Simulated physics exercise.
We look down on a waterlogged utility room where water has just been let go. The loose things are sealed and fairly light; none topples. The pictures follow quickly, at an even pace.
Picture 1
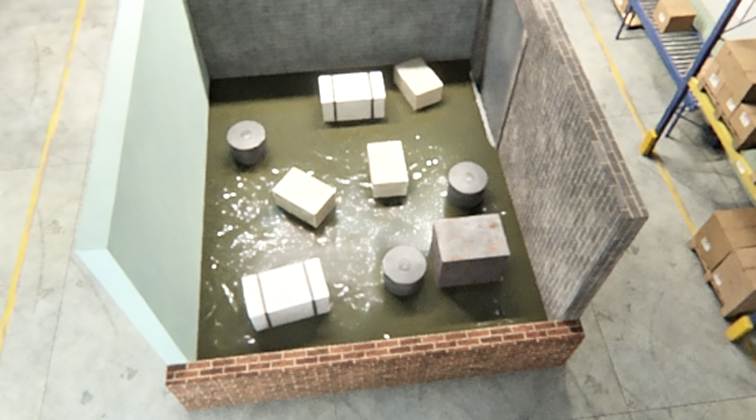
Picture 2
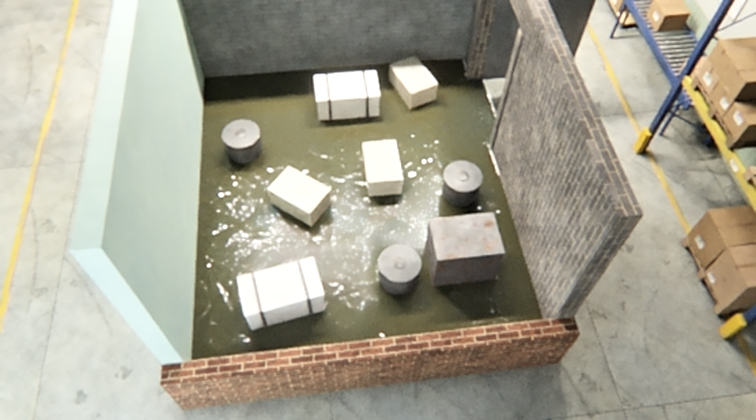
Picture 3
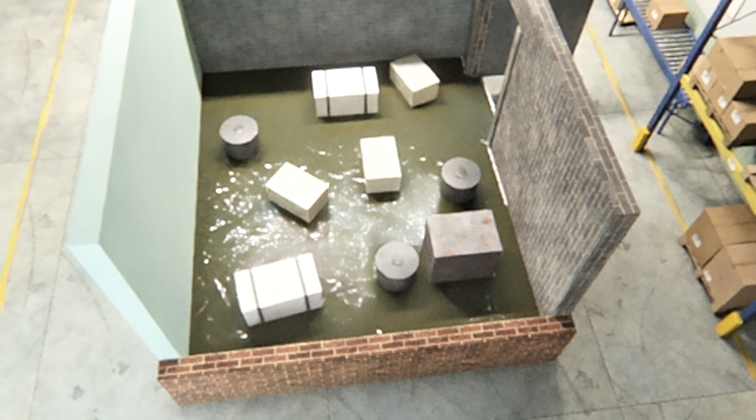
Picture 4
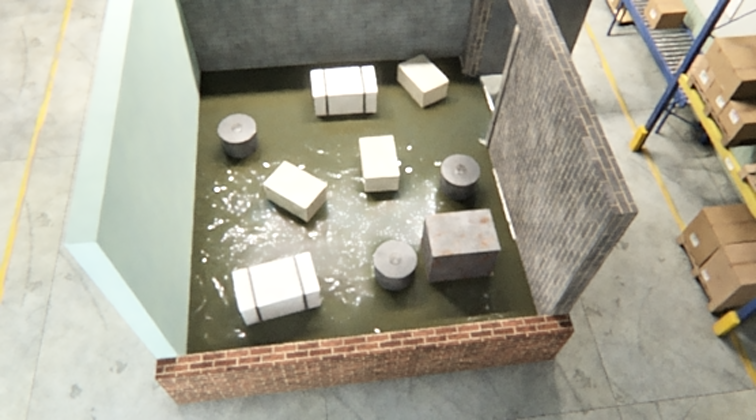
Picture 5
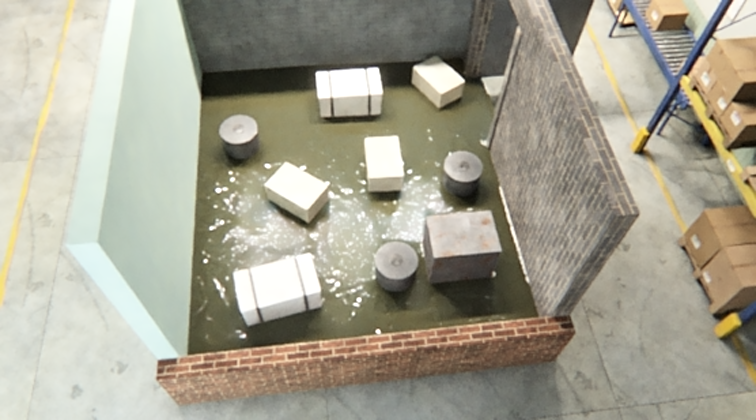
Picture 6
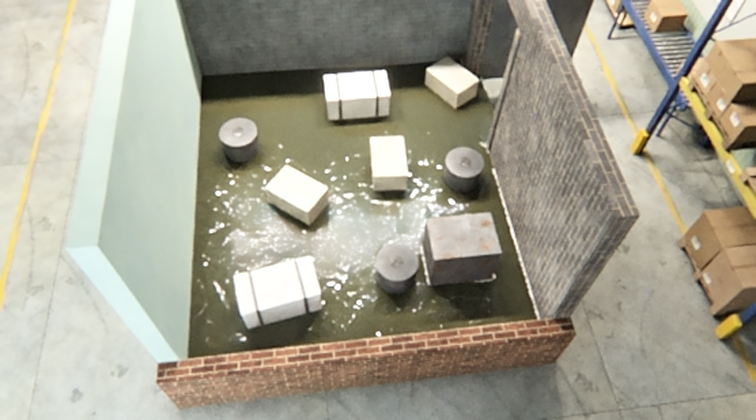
A pale crate floating at the back of a flooded, walled room drifted right toward the grey brick wall, and then the strapped white box beside it edged the same way, while others barely shifted.
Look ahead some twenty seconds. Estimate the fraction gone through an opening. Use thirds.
It is two thirds or above.
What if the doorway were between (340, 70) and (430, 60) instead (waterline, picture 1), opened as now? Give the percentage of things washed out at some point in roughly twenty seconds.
About 80 per cent.
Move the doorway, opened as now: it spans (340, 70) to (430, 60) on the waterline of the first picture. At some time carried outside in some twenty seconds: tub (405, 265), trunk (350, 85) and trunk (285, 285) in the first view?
In turn: No, out, stays.
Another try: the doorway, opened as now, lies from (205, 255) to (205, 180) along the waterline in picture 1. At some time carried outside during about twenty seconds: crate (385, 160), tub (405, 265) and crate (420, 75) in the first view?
In that order: Washed out, inside, still in.
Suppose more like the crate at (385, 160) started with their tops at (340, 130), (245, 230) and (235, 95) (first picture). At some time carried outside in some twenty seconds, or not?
As listed: Yes, inside, still in.
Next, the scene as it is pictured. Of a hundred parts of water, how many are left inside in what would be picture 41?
Close to 48 %.
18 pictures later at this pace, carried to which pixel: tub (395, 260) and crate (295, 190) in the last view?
Near (406, 185) and (357, 146).
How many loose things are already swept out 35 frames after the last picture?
It comes to 5.
A moment on, 1 of 8 are out; 7 afloat.
Next, 4 of 8 are out; 4 afloat.
Later, 5 of 8 are out; 3 afloat.
In the end, 6 of 8 are out; 2 afloat.
